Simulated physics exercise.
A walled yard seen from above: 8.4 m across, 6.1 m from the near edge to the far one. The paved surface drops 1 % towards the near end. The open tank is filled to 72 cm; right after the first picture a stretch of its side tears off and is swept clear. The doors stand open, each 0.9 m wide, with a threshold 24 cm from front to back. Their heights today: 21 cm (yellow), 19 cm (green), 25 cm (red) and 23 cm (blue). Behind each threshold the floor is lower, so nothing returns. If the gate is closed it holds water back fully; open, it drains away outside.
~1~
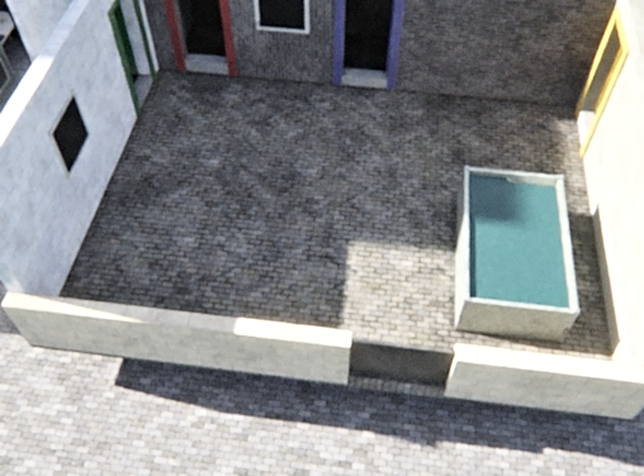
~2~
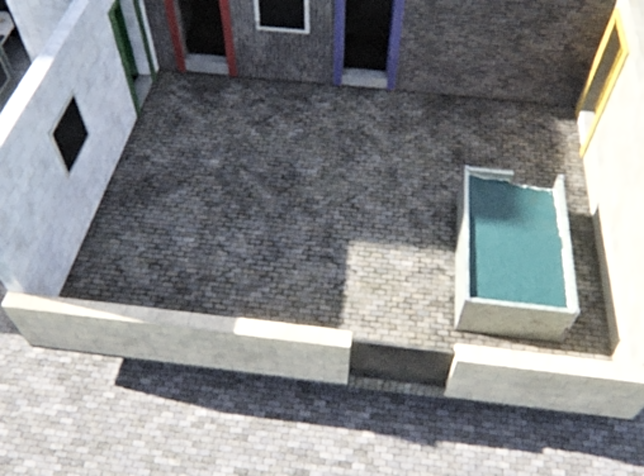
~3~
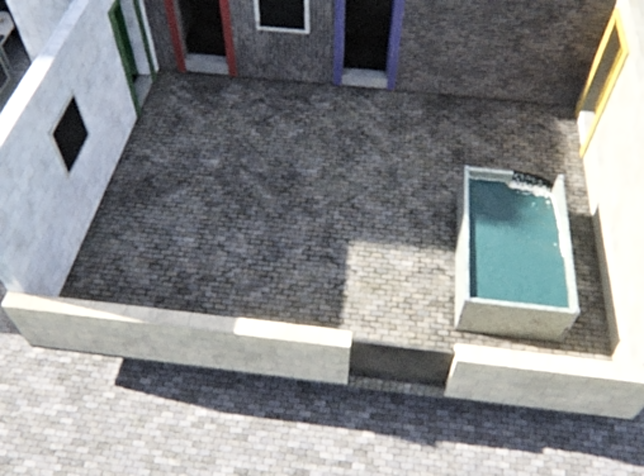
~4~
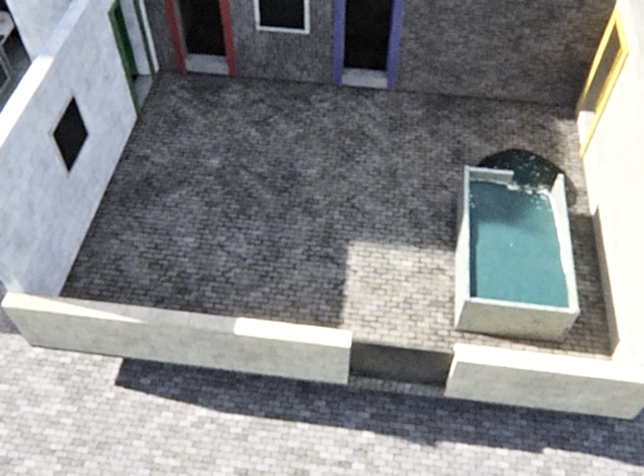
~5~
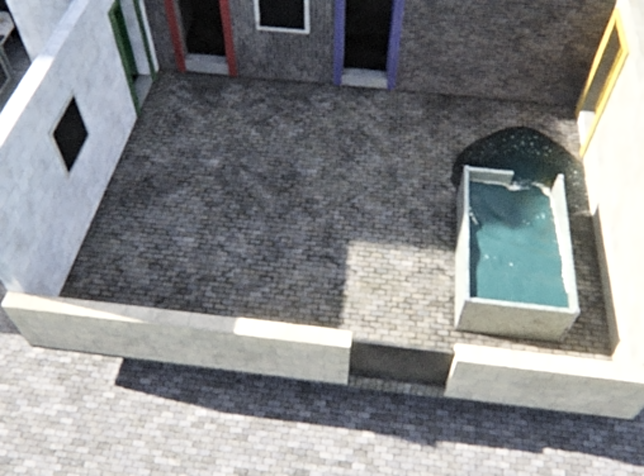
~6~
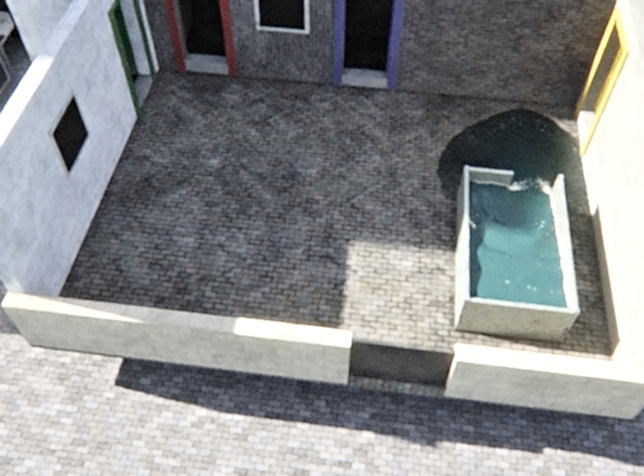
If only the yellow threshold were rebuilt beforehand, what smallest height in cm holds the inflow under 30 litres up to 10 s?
Some 21 cm above the ground.
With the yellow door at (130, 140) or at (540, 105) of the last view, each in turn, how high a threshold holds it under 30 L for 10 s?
About 6.5 and 29 cm.
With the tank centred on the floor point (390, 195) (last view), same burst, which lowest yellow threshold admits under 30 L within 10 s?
About 21 cm.
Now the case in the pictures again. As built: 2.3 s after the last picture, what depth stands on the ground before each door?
Depths in cm: Yellow 27, green 0, red 0, blue 8.
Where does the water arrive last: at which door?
Last comes the green one.
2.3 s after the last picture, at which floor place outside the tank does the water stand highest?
Around (562, 109).
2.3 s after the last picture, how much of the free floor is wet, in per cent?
Near 20 per cent is wet.
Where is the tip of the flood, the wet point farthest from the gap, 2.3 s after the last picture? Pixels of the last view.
Near (279, 84).
Then, 0.7 s after the last picture water covers 15 % of the floor, deepest (45 cm) near (571, 110); 17 cm at the yellow door, 0 litres in over its 21 cm threshold.
Then, 2.3 s after the last picture water covers 20 % of the floor, deepest (32 cm) near (562, 109); 27 cm at the yellow door, 19 litres in over its 21 cm threshold.
Then, 9.3 s after the last picture water covers 85 % of the floor, deepest (14 cm) near (47, 325); 9 cm at the yellow door, 29 litres in over its 21 cm threshold.
At the yellow door as built, the water peaked near 28 cm, 2.1 s after the last picture.
With a threshold of 16.5 cm, 65 litres would have come in within the 10 s; with 22.5 cm, 22 litres. So under 30 litres takes about 21 cm.
